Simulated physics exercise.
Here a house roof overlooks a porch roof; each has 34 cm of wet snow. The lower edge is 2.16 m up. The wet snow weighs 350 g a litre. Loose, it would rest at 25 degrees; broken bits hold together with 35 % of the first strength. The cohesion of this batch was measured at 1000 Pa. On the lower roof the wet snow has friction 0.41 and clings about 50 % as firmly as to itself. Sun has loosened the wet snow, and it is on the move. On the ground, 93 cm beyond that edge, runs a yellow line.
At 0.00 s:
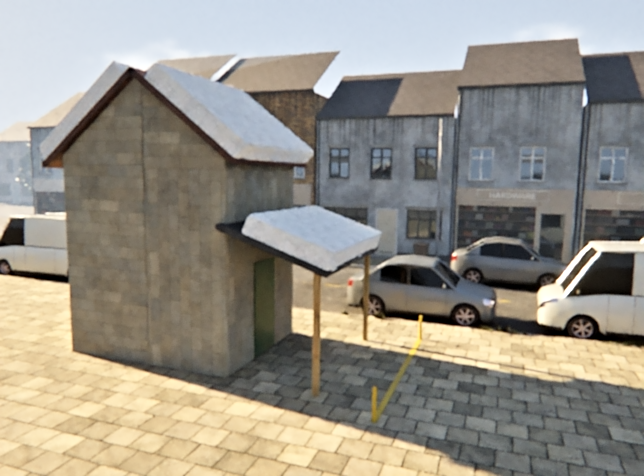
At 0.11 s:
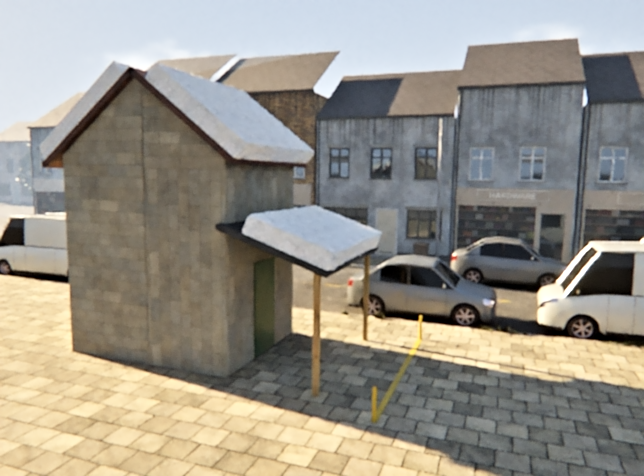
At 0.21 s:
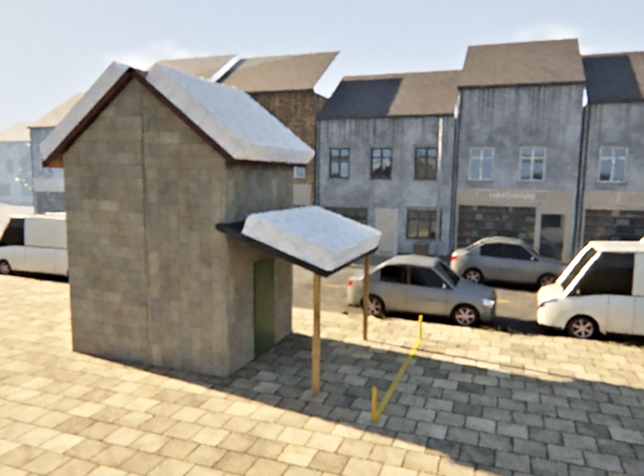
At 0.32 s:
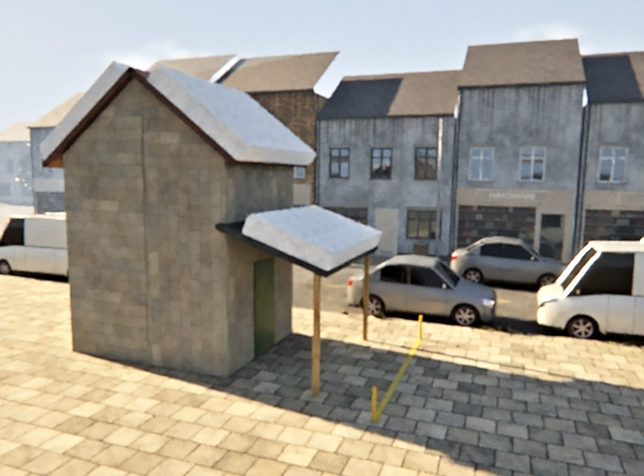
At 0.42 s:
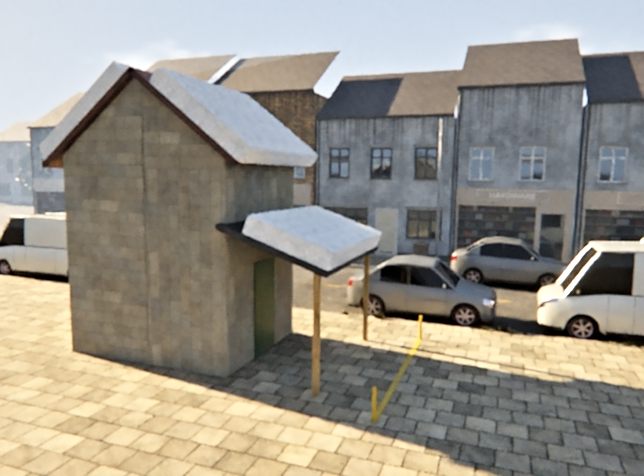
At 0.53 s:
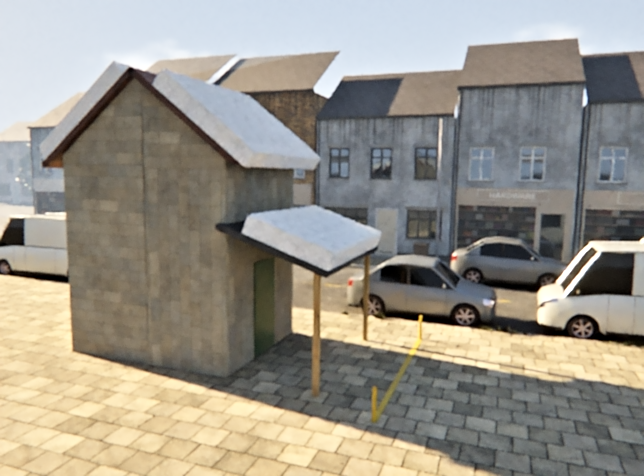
A thick slab of snow on a small stone house's roof crept slightly down toward the right, its edge just poking past the eave above a snowy porch roof, while the parked cars stayed still.
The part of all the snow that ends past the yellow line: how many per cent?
It comes to some 23 %.
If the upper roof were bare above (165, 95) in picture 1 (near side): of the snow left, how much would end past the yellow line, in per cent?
Then about 14 %.
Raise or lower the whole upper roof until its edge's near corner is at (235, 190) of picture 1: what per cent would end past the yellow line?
Then about 0 %.
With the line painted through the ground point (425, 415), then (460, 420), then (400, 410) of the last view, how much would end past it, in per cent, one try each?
In turn about 8 %, 1 %, 16 %.
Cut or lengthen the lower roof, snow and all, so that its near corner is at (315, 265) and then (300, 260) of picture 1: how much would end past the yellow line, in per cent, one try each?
In turn about 30 %, 35 %.
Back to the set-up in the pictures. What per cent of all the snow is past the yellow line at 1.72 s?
About 0 %.
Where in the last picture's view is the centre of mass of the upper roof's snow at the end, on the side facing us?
Near (355, 329).
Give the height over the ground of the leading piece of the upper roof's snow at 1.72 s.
Some 2.8 m.
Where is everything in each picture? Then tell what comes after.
In the first frame, foremost bit of the wet snow at (236, 136).
In the second frame, foremost bit of the wet snow at (237, 137), its middle shifted 8 mm.
In the third frame, foremost bit of the wet snow at (238, 138), its middle shifted 3.1 cm, 1 % of it past the upper edge, in one piece.
In the fourth frame, foremost bit of the wet snow at (239, 139), its middle shifted 7.1 cm, 3 % of it past the upper edge, in one piece.
In the fifth frame, foremost bit of the wet snow at (242, 139), its middle shifted 13 cm, 6 % of it past the upper edge, in one piece.
In the sixth frame, foremost bit of the wet snow at (245, 153), its middle shifted 21 cm, 9 % of it past the upper edge, in one piece.
After 1.07 s, none is below the lower edge and 0 % is past the line.
After 1.72 s, none is below the lower edge and 0 % is past the line.
After 2.36 s, 11 % is below the lower edge and 0 % is past the line.
After 3.00 s, 46 % is below the lower edge and 22 % is past the line.
After 4.20 s, 50 % is below the lower edge and 23 % is past the line.
